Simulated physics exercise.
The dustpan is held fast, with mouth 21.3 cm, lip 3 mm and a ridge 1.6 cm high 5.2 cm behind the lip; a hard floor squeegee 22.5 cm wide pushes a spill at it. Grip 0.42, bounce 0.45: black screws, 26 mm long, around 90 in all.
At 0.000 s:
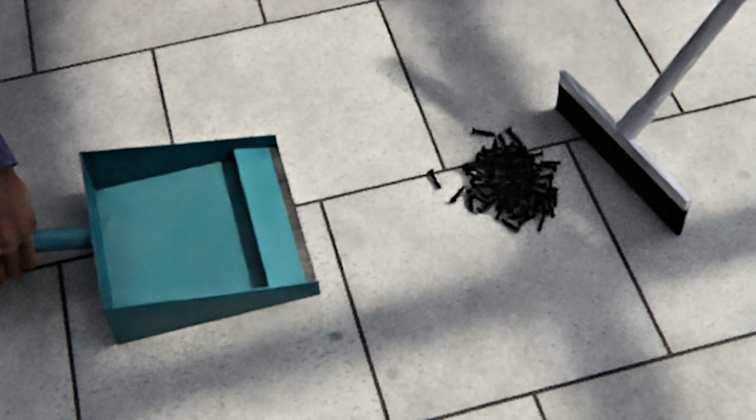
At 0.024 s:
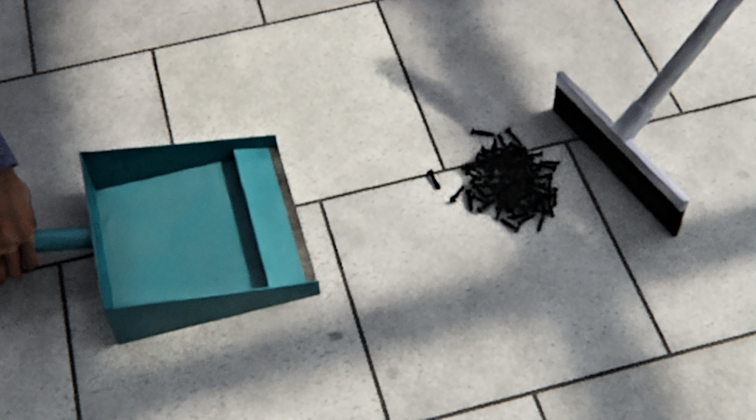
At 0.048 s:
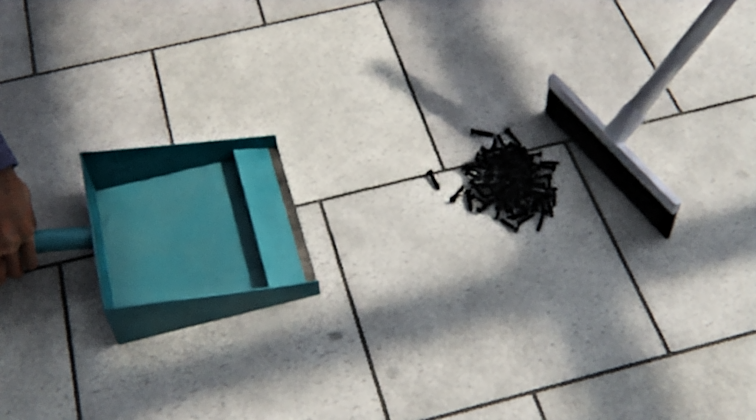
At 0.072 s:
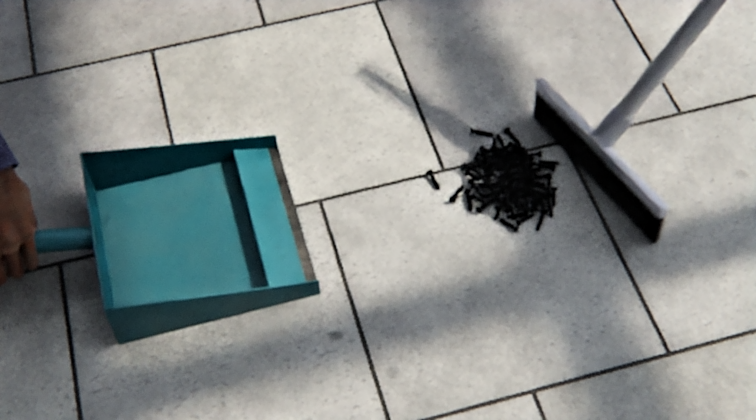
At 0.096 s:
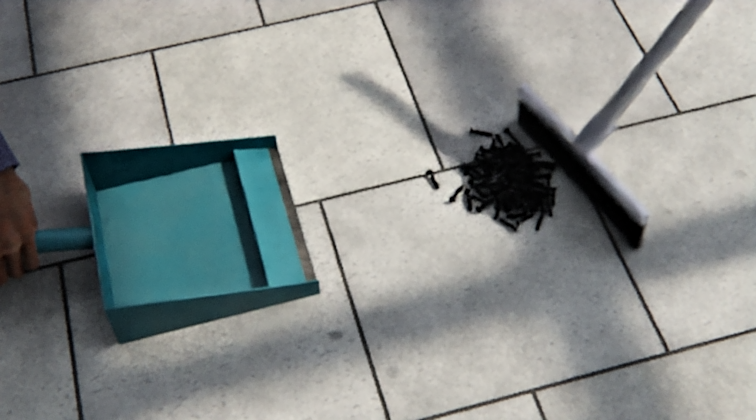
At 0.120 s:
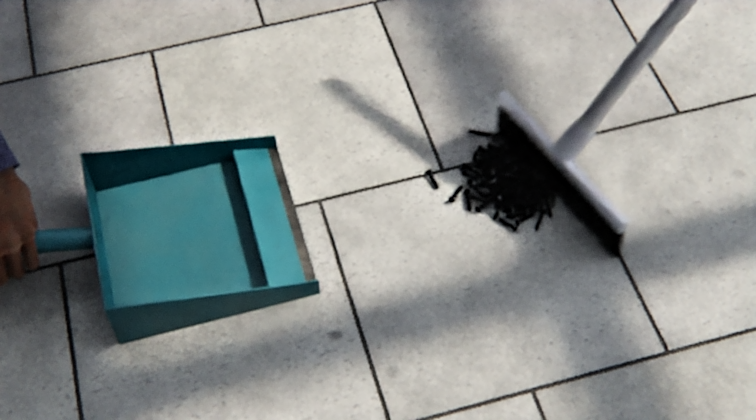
A squeegee slid left across grey paving and pressed into a pile of small black screws, bunching the nearest ones together, while a hand at the left held a teal dustpan still.
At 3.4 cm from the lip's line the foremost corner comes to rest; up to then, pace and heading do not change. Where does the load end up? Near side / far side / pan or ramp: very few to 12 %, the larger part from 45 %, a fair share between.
Near side: A fair share; far side: Very few; pan: A fair share.
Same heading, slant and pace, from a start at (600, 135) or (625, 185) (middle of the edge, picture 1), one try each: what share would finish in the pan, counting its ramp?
I'd put it near 25 per cent for the first and near 20 per cent for the second.
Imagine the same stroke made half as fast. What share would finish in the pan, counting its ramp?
It would come to roughly 5 percent.
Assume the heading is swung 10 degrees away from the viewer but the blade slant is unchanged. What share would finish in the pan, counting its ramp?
It comes to roughly 30 in a hundred.
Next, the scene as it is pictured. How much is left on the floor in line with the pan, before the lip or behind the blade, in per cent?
I'd say close to 40 per cent of them.
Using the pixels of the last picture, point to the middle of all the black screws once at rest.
Centre at rest: Approx. (311, 264) px.
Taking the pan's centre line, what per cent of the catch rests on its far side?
Share: Approx. 20 %.
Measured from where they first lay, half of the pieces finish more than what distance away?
Roughly 26 cm.
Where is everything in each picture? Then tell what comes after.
Blade from (686, 204) to (563, 79), moved 0.0 cm, 0 of the pieces shifted so far; middle of the pieces at (517, 177); pan at (186, 244), in the first picture.
Blade from (683, 205) to (560, 80), moved 0.3 cm, 0 of the pieces shifted so far; middle of the pieces at (517, 177), in the second picture.
Blade from (674, 208) to (553, 83), moved 1.2 cm, 0 of the pieces shifted so far; middle of the pieces at (516, 177), in the third picture.
Blade from (661, 212) to (540, 87), moved 2.8 cm, 0 of the pieces shifted so far; middle of the pieces at (516, 177), in the fourth picture.
Blade from (643, 219) to (523, 93), moved 5.0 cm, 0 of the pieces shifted so far; middle of the pieces at (515, 177), in the fifth picture.
Blade from (621, 227) to (503, 100), moved 7.6 cm, 19 of the pieces shifted so far; middle of the pieces at (502, 174); pan at (186, 245). Its pace works out near 1.08 m/s, heading 8 degrees towards the viewer's side, in the sixth picture.
After 0.24 s, middle of the blade 17 cm from the lip; 0 % over the lip, far side 0 %, near side 10 %.
After 0.32 s, middle of the blade 9 cm from the lip; 0 % over the lip, far side 0 %, near side 20 %.
After 0.53 s, middle of the blade 7 cm from the lip; 30 % over the lip, far side 0 %, near side 30 %.
At rest (1.6 s), near side 30 %, far side 0 %, pan 30 %, in front of the lip or behind the blade 40 %.
